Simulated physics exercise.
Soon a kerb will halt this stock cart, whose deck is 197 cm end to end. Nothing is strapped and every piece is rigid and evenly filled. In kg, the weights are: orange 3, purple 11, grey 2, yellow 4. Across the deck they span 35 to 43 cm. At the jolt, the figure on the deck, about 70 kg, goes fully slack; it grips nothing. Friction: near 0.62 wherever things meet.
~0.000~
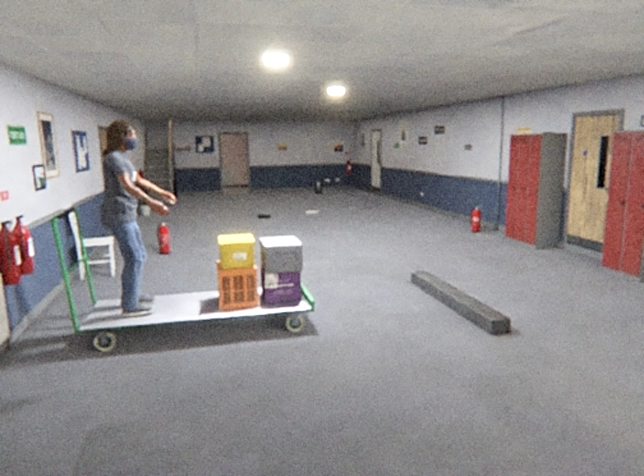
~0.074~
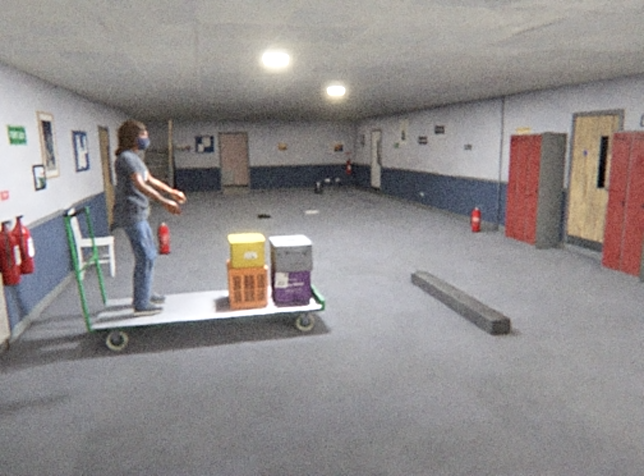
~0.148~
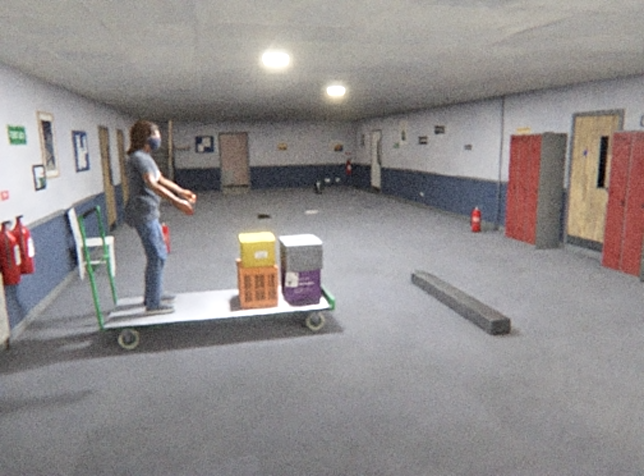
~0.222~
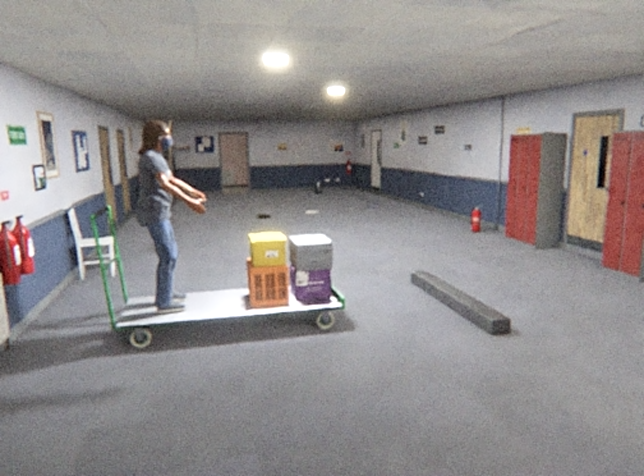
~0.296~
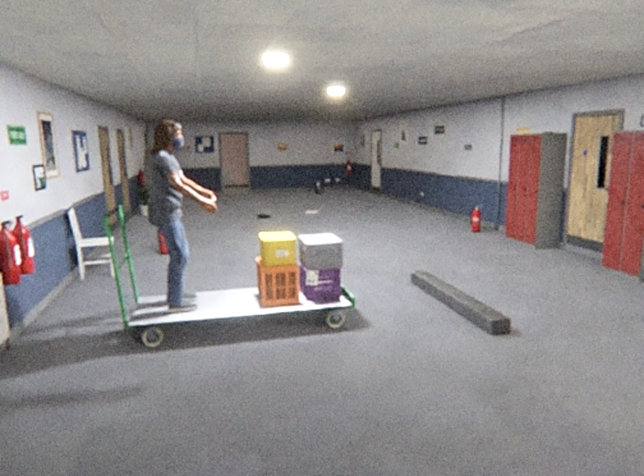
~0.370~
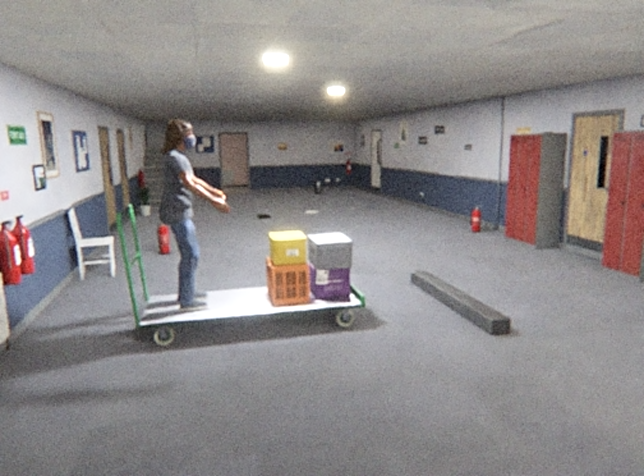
A masked person with outstretched arms rides a flat trolley carrying stacked boxes slowly rightward.
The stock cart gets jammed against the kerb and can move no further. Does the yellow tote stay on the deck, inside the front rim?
Yes, outcome: On.
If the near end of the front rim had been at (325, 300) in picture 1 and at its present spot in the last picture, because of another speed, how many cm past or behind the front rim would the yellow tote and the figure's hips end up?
In that case yellow 40 behind, hips 140 behind.
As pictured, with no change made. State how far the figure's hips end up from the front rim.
Around 130 cm back from the rim.
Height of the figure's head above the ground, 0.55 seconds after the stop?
At that moment it's around 70 cm off the ground.
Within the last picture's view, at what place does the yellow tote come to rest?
Roughly pixel (413, 240).
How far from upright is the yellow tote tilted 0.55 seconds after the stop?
Roughly 10 degrees.
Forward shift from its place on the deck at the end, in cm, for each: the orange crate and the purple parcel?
The orange one ends 10 cm ahead of its place and the purple one 5 cm ahead.
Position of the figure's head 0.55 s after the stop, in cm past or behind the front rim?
About 70 cm behind the front rim.
The wheels strike at 1.21 s.
After 1.46 s the yellow tote is 45 cm behind the rim, tilted 10°, near (414, 239) in the last picture's view.
After 1.76 s the yellow tote is 45 cm behind the rim, tilted 10°, near (414, 239) in the last picture's view.
After 2.21 s the yellow tote is 46 cm behind the rim, tilted 0°, near (413, 240) in the last picture's view.
At rest, 3.2 s, nothing is past the rim; behind it, orange crate, purple parcel, grey toolbox, yellow tote and the figure's hips.
